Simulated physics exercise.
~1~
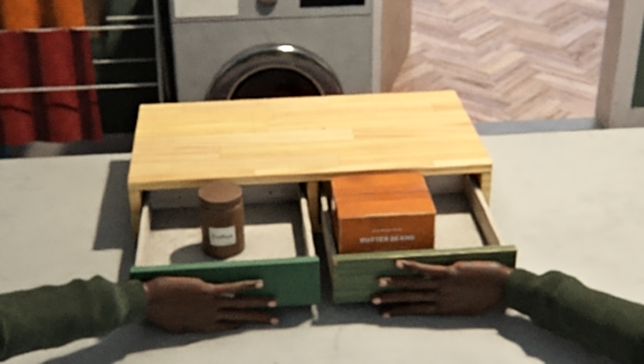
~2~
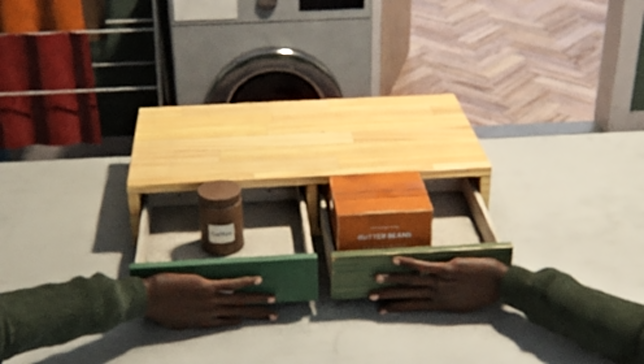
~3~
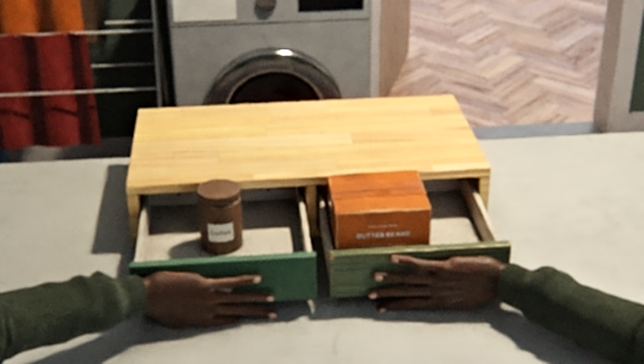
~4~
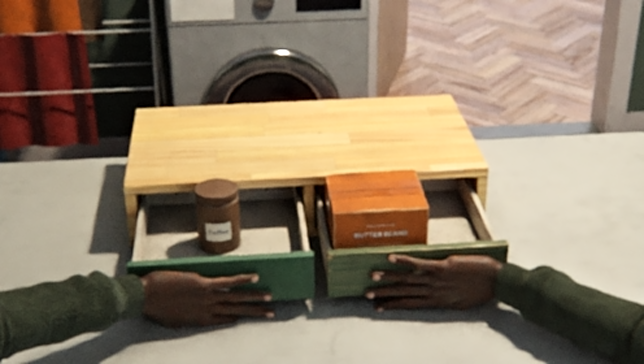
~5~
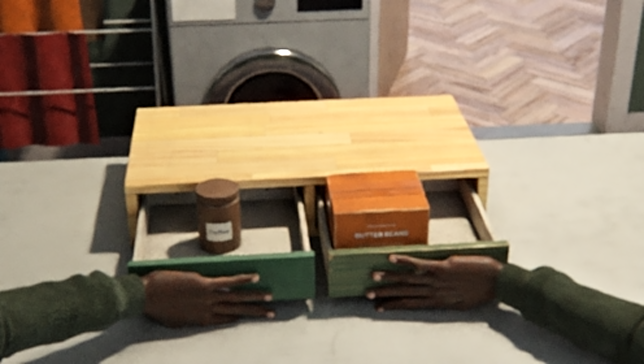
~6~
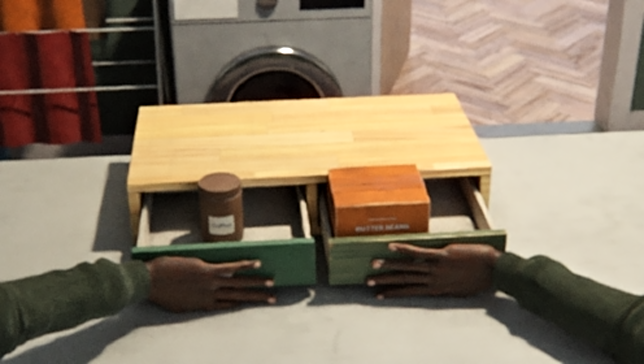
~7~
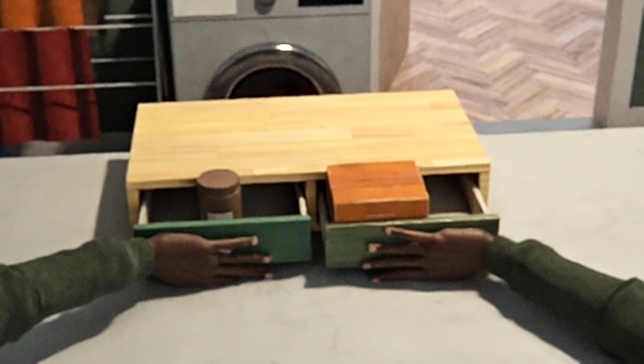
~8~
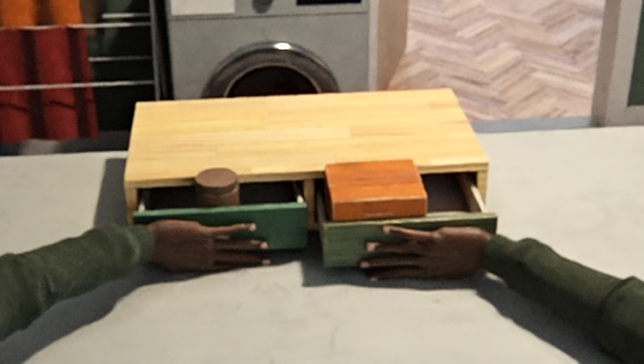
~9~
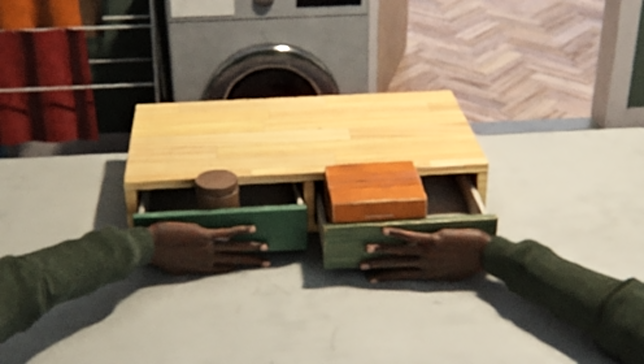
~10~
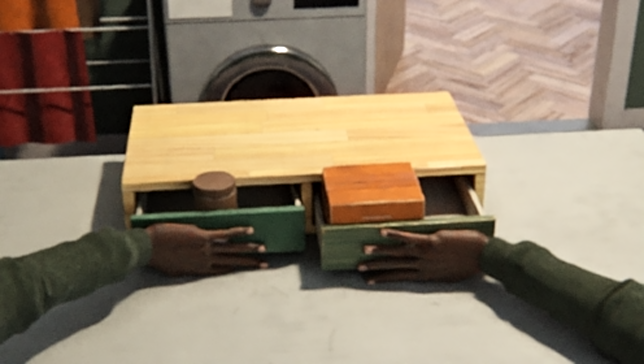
Two hands push the open drawers of a low wooden cabinet partway in, leaving both ajar.
